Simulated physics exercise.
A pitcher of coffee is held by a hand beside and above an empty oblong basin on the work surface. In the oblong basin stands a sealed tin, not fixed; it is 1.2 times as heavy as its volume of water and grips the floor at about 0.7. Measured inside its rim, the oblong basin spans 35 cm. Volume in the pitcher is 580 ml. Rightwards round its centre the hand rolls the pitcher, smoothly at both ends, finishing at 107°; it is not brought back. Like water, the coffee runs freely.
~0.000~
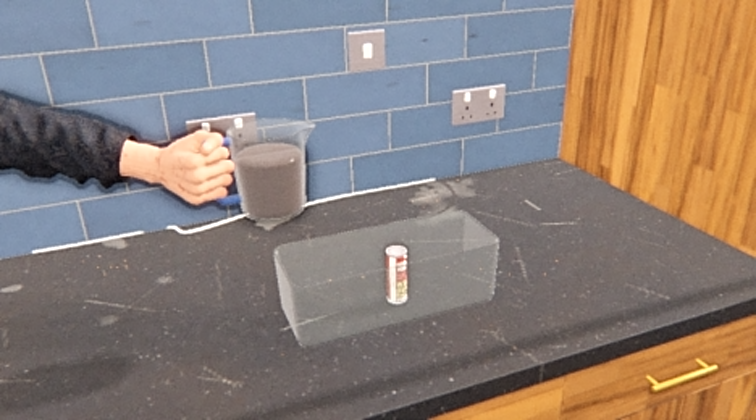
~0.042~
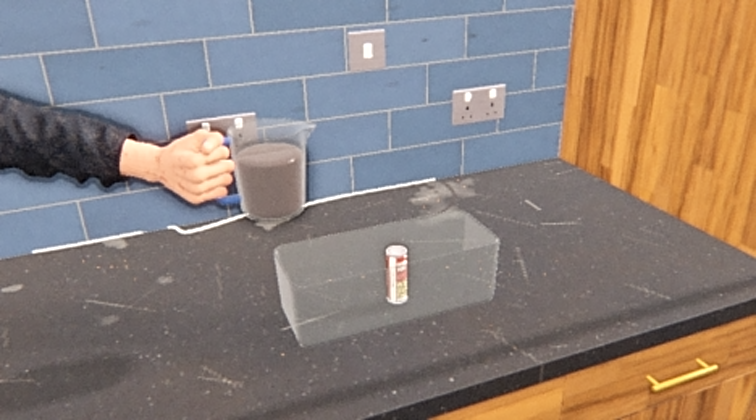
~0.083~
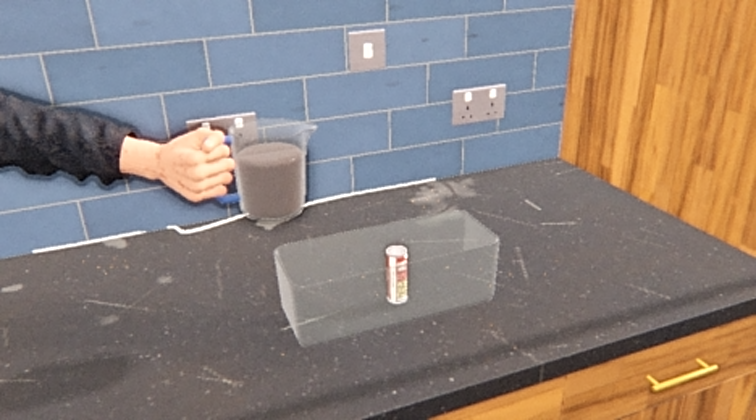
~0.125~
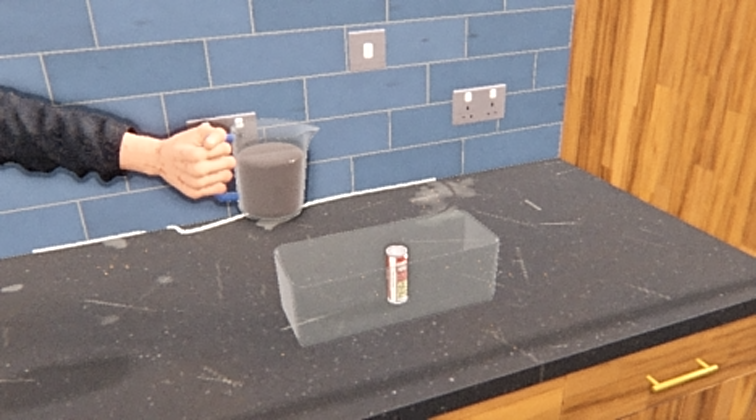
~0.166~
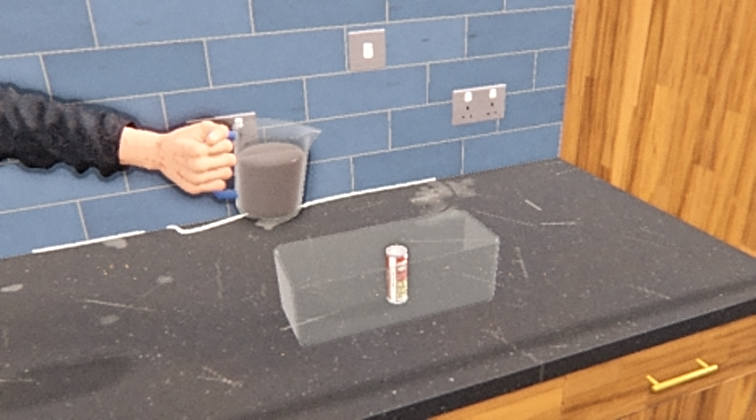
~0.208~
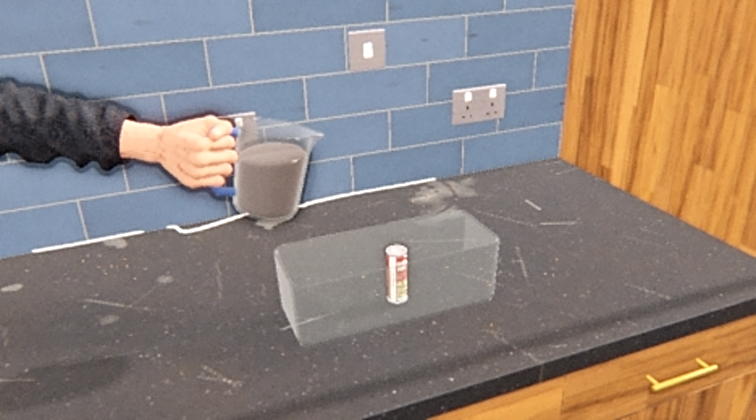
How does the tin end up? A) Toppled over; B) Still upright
Still upright.
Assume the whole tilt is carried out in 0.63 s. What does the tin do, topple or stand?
The tin stays on its base.
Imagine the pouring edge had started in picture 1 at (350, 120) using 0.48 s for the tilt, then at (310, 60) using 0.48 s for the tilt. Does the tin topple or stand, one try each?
The tin overturns the first time and overturns the second time.
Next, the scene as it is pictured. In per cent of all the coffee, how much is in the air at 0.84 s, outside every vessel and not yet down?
Close to 26 per cent.
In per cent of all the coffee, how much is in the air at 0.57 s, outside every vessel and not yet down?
My guess is roughly 14 %.
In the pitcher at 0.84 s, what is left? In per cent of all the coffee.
26 per cent or thereabouts.
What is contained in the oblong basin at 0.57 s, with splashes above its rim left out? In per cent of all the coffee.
About 0 per cent.
After 0.57 s the tilt is 73° and 86 per cent is still to pour; the tin stands where it began.
After 0.84 s the tilt is 105° and 26 per cent is still to pour; the tin stands where it began.
After 1.12 s the tilt is 107° and 2 per cent is still to pour; the tin stands where it began.
After 1.43 s the tilt is 107° and 0 per cent is still to pour; the tin stands where it began.
In the end the tin stands where it began.
